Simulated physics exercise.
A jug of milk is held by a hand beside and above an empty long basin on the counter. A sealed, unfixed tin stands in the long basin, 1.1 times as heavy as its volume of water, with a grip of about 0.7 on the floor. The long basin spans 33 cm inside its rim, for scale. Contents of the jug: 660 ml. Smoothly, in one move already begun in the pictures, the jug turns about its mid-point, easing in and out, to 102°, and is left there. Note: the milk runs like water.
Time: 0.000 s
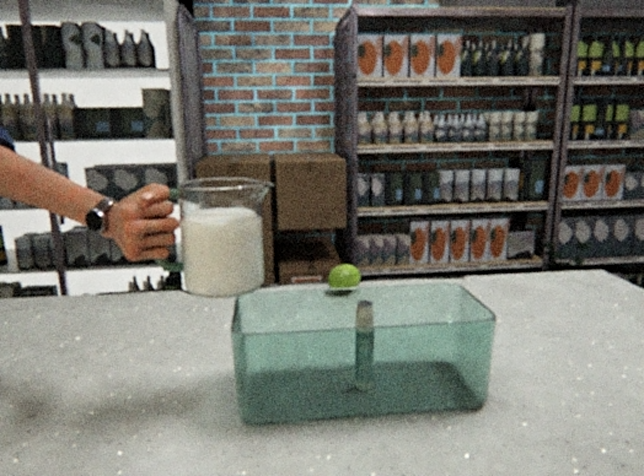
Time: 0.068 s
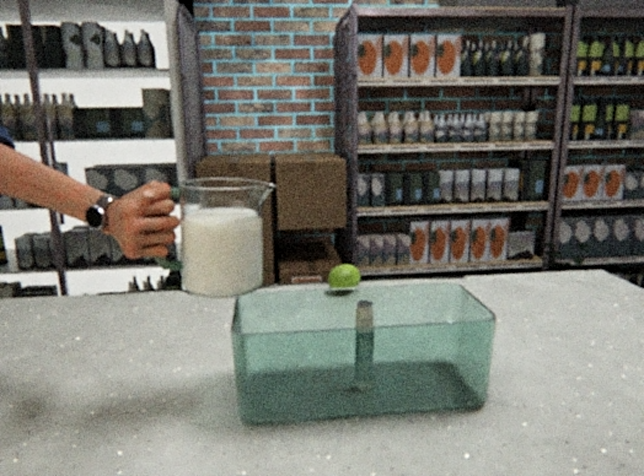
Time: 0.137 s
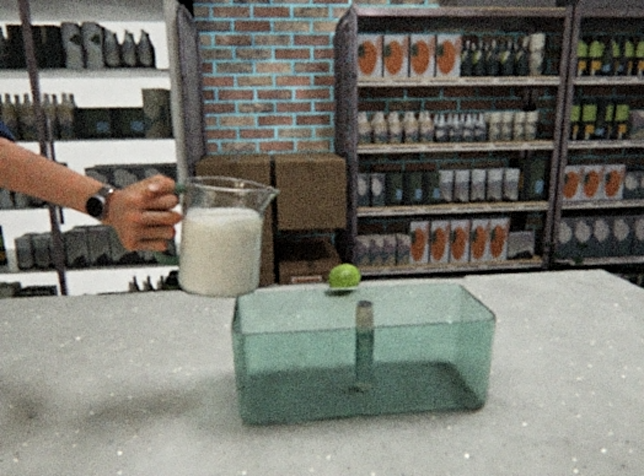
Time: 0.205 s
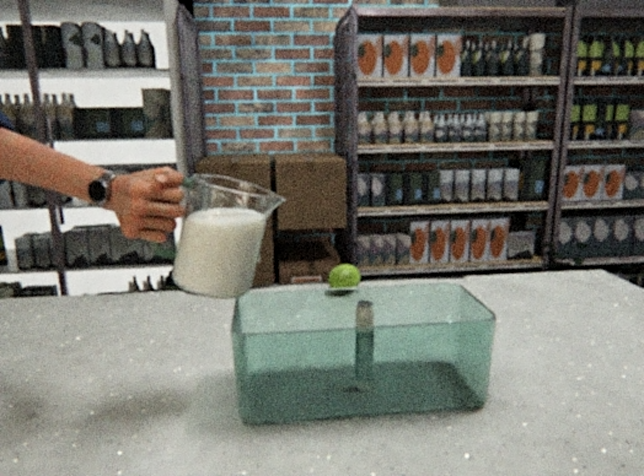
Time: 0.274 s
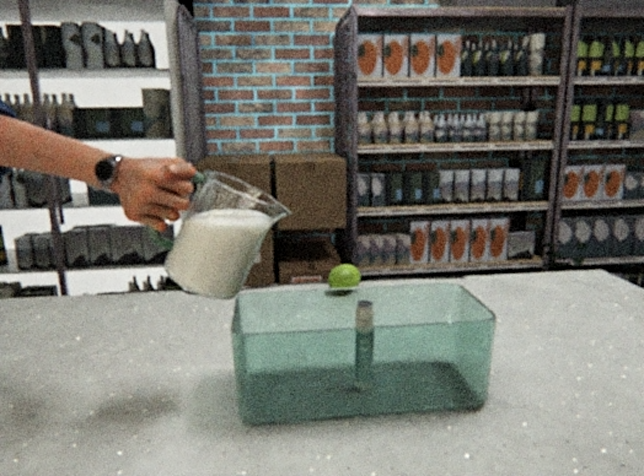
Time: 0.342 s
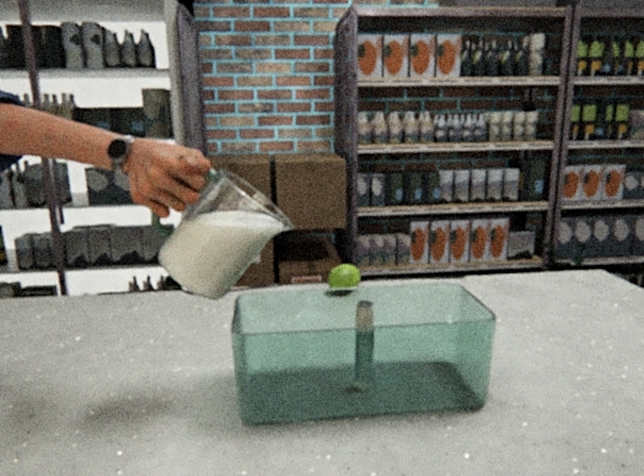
In the video, a hand wearing a dark watch holds a glass jug of milk beside an empty, long greenish basin on a counter, keeps it nearly still, then tilts it steadily rightward as the milk shifts toward the spout.
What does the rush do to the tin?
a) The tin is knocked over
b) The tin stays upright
The tin stays upright.
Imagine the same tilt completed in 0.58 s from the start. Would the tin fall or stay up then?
Then the tin does not tip.
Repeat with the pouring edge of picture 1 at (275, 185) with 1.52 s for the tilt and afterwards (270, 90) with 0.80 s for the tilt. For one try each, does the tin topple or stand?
Try 1: Still standing; try 2: Tipped over.
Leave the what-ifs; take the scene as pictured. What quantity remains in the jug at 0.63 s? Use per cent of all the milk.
72 %.
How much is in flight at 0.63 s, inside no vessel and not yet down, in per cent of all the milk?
About 16 per cent.
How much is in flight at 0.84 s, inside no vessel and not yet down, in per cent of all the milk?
I'd say some 12 per cent is in the air.
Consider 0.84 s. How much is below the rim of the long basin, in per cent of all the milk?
Close to 64 in a hundred.
By 0.63 s the tilt is 91° and 71 per cent is still to pour; the tin stands where it began.
By 0.84 s the tilt is 102° and 25 per cent is still to pour; the tin stands where it began.
By 1.06 s the tilt is 102° and 7 per cent is still to pour; the tin stands where it began.
By 1.30 s the tilt is 102° and 1 per cent is still to pour; the tin stands where it began.
At rest the tin stands where it began.
